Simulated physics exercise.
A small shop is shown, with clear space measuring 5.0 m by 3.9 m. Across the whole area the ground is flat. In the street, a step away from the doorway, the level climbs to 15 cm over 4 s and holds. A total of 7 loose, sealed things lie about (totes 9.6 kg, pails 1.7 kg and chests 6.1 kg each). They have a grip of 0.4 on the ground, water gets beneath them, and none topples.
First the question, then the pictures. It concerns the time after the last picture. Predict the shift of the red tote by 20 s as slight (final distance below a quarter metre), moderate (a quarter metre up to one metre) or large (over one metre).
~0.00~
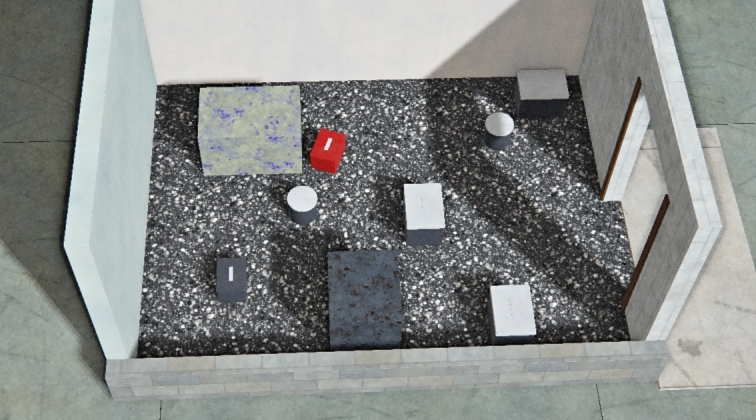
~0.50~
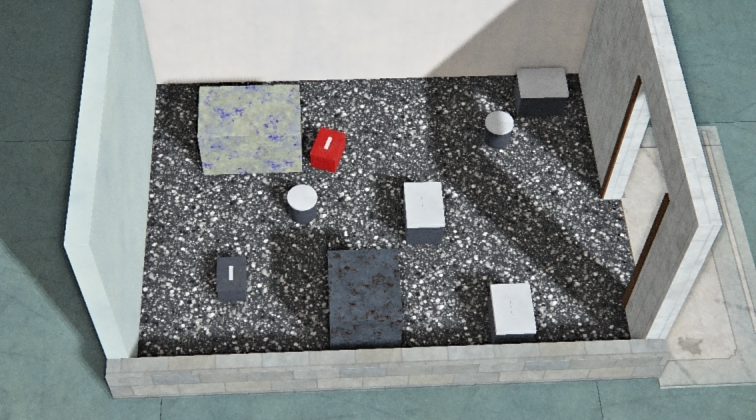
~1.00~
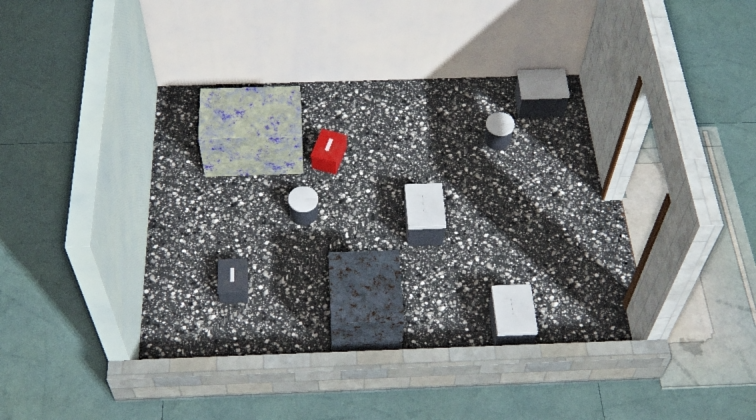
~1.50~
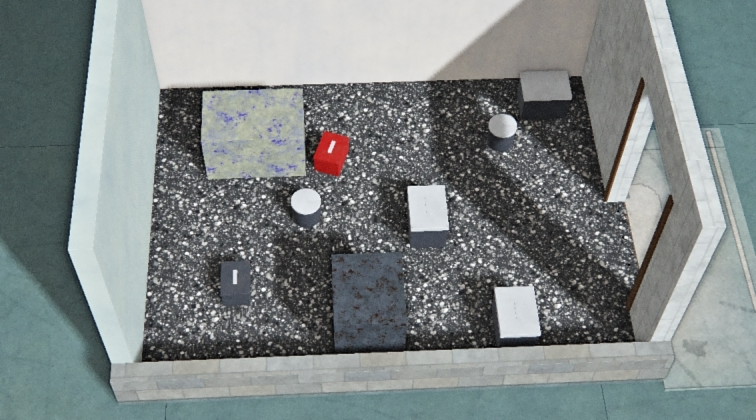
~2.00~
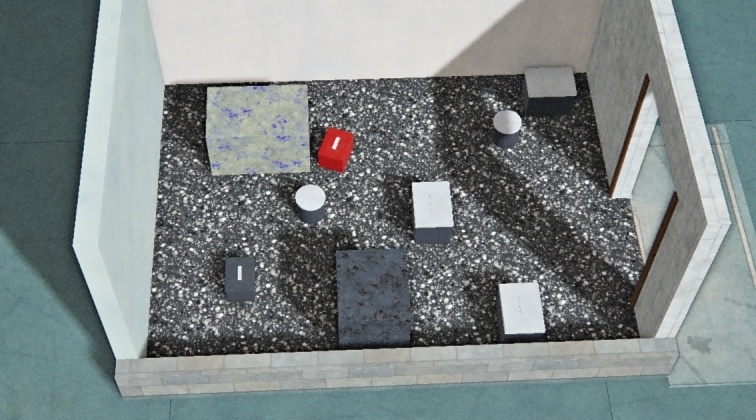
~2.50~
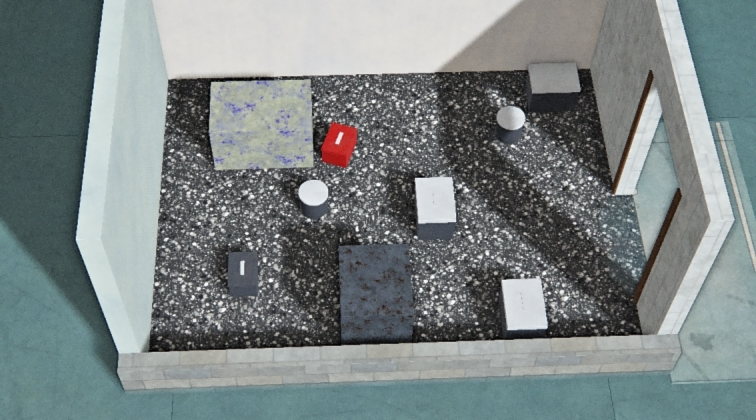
It is displaced greatly.
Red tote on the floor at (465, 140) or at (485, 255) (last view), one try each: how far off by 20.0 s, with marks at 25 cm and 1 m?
The first time it hardly drifts, the second time it wanders far off.
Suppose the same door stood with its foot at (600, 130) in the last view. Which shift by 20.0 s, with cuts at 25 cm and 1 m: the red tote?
The red tote drifts well away.
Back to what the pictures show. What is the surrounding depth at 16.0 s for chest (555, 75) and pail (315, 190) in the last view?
Depths: Near 4 cm, then near 9 cm.
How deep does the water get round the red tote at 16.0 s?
Roughly 10 cm.
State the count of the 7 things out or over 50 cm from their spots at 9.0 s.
3 in all.
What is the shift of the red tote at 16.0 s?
It has shifted about 20 cm.
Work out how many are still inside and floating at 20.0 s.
6.
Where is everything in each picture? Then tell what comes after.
The red tote at (328, 145), on the bottom; 0.0 m2 under water; 0 of 7 have shifted, in the first frame.
The red tote at (328, 144), on the bottom; water covers 0.0 m2; 0 of 7 have shifted, in the second frame.
The red tote at (329, 145) rests on the ground; 0.0 m2 under water; 0 of 7 have shifted, in the third frame.
The red tote at (332, 147) rests on the ground; 0.0 m2 under water; 0 of 7 have shifted, in the fourth frame.
The red tote at (336, 144) rests on the ground; 0.0 m2 under water; 0 of 7 have shifted, in the fifth frame.
The red tote at (339, 139), on the bottom; water covers 0.2 m2; 0 of 7 have shifted, in the sixth frame.
After 4.0 s the red tote is near (339, 139), 0.0 m from its start, aground; 0 afloat.
After 9.0 s the red tote is near (339, 139), 0.0 m from its start, aground; 3 afloat.
After 16.0 s the red tote is near (338, 124), 0.2 m from its start, afloat; 6 afloat.
After 20.0 s the red tote is near (498, 72), 2.1 m from its start, aground; 6 afloat.
